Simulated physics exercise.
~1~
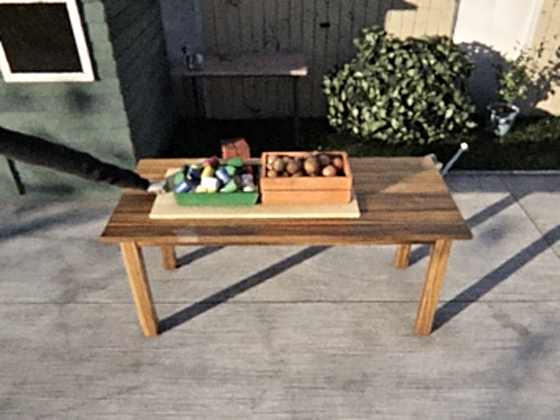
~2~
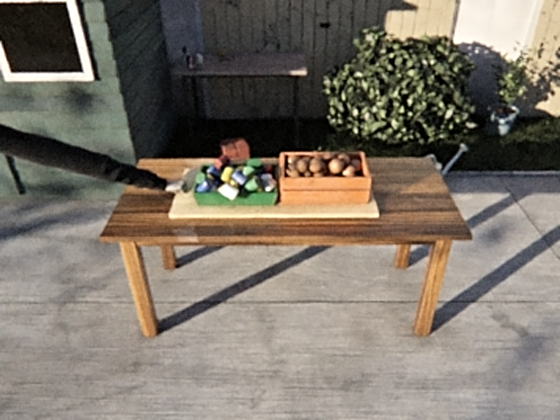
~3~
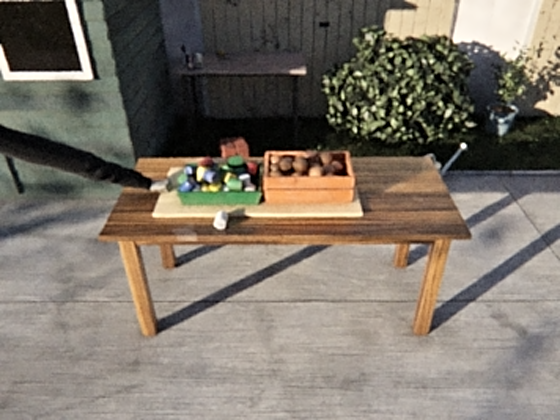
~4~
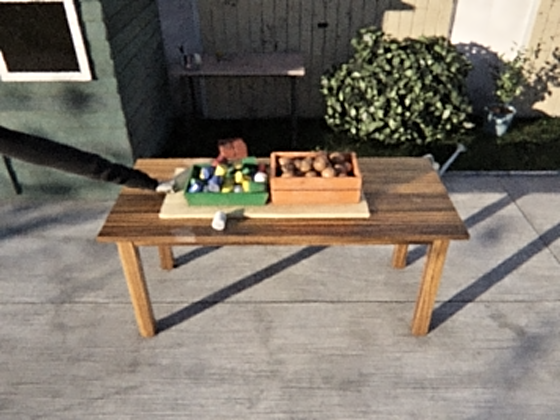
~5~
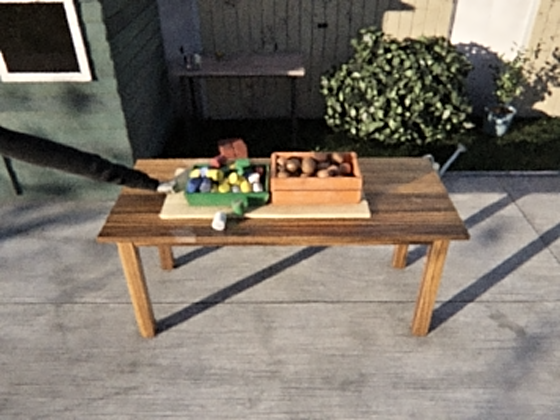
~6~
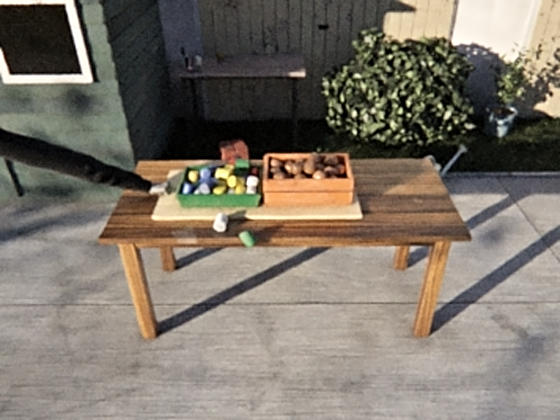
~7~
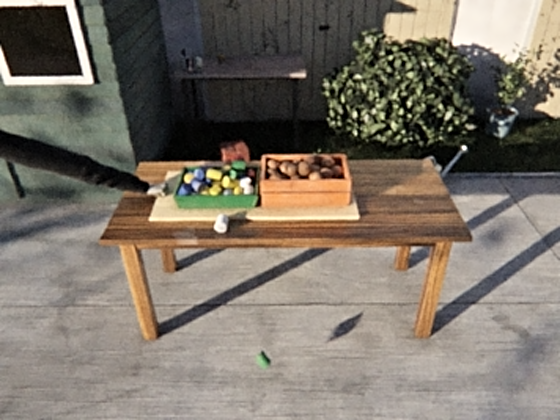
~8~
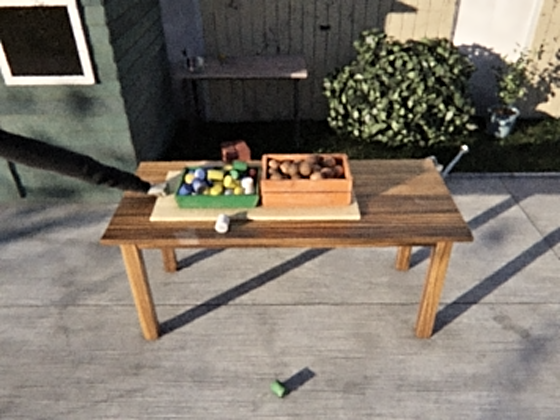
A dark arm shakes two crates on a table, and a green jar falls off.
